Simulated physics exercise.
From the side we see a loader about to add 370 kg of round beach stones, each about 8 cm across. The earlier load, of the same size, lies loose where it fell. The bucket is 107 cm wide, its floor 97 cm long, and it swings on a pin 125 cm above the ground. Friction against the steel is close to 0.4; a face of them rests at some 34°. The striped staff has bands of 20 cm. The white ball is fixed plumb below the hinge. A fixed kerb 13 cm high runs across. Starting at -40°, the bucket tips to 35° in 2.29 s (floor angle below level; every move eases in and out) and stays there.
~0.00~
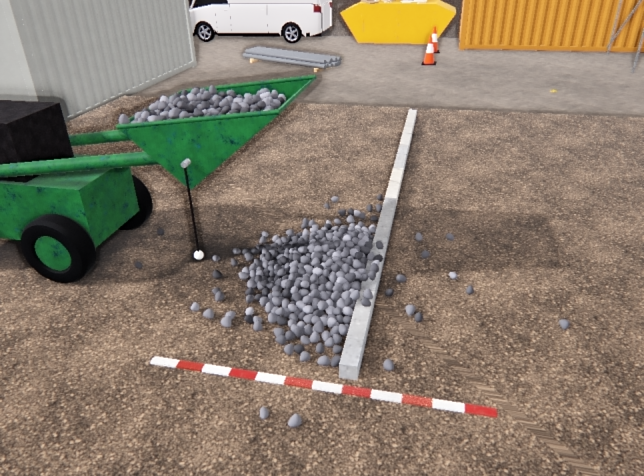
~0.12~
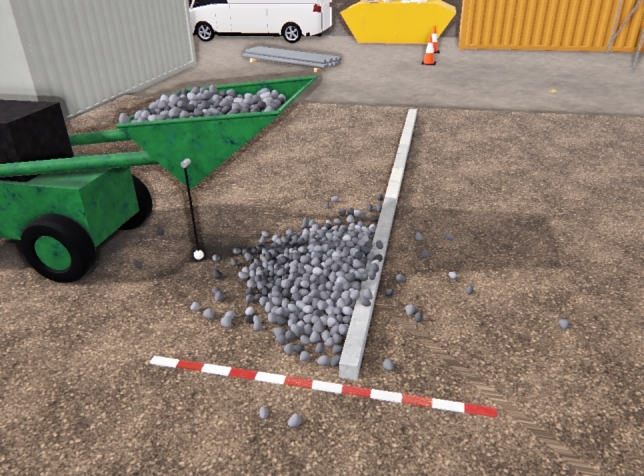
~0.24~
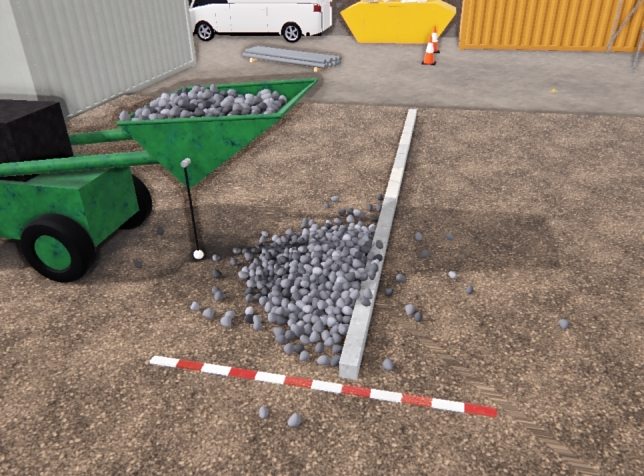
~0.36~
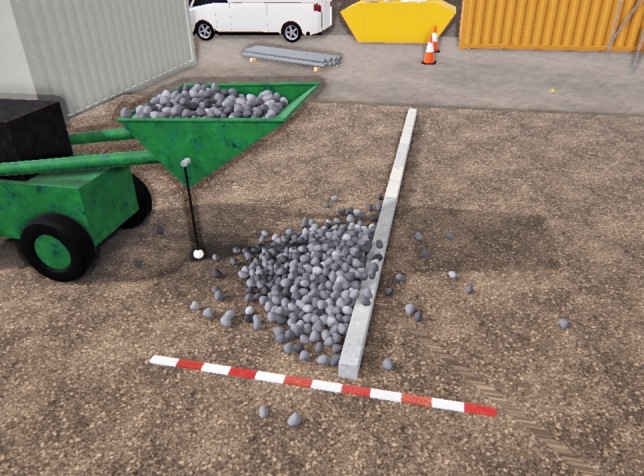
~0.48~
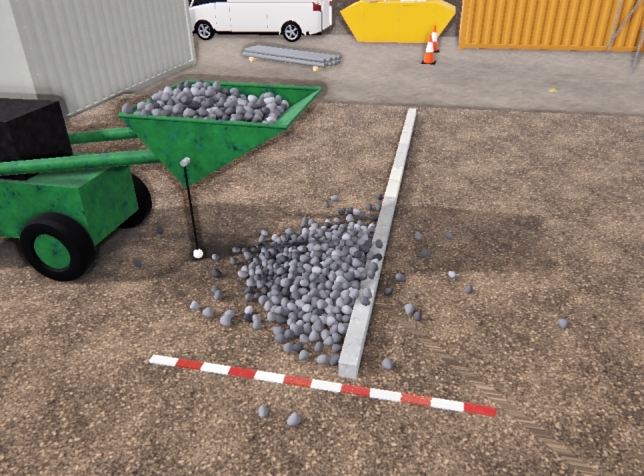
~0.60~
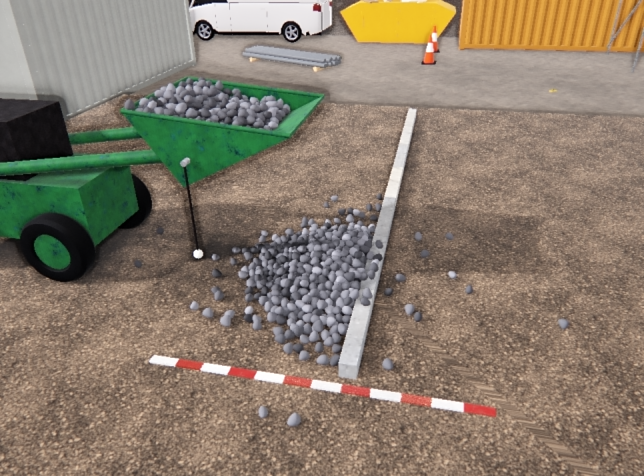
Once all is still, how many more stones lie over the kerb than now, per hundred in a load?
Close to 27 parts in a hundred.
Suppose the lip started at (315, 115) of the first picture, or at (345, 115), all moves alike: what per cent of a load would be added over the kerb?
About 60 and 90 per cent.
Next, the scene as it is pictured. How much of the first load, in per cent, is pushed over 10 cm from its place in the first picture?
Roughly 15 per cent of them.
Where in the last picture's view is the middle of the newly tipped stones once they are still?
Around (342, 263).
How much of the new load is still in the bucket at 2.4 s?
About 20 per cent.
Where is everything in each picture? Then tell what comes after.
Lip at (279, 112), floor tilted -40°, highest stones at (213, 97). The earlier load is highest near (339, 257), 23 cm above ground level, 98 % on this side of the kerb, 2 % over the kerb, in the first picture.
The bucket is at -39°, its lip at (280, 113); the top of the load is at (208, 96); the stones move at 0.0 m/s on average, in the second picture.
Lip at (282, 116), floor tilted -38°, highest stones at (201, 95); the stones move at 0.1 m/s on average, in the third picture.
The bucket is at -35°, its lip at (284, 121); the top of the load is at (184, 93); the stones move at 0.1 m/s on average, in the fourth picture.
The bucket is at -31°, its lip at (287, 127); the top of the load is at (183, 91); the stones move at 0.1 m/s on average, in the fifth picture.
The bucket is at -27°, its lip at (290, 136); the top of the load is at (184, 88); the stones move at 0.2 m/s on average, in the sixth picture.
After 1.7 s the floor is at 23°; in per cent of one load, 97 in the bucket, 101 on this side of the kerb, 2 over the kerb; the foremost stones are at (449, 277).
After 2.4 s the floor is at 35°; in per cent of one load, 21 in the bucket, 173 on this side of the kerb, 6 over the kerb; the foremost stones are at (456, 280).
After 2.7 s the floor is at 35°; in per cent of one load, 0 in the bucket, 182 on this side of the kerb, 18 over the kerb; the foremost stones are at (480, 288).
After 5.3 s the floor is at 35°; in per cent of one load, 0 in the bucket, 171 on this side of the kerb, 29 over the kerb; the foremost stones are at (508, 286). Net gain over the kerb, 27.
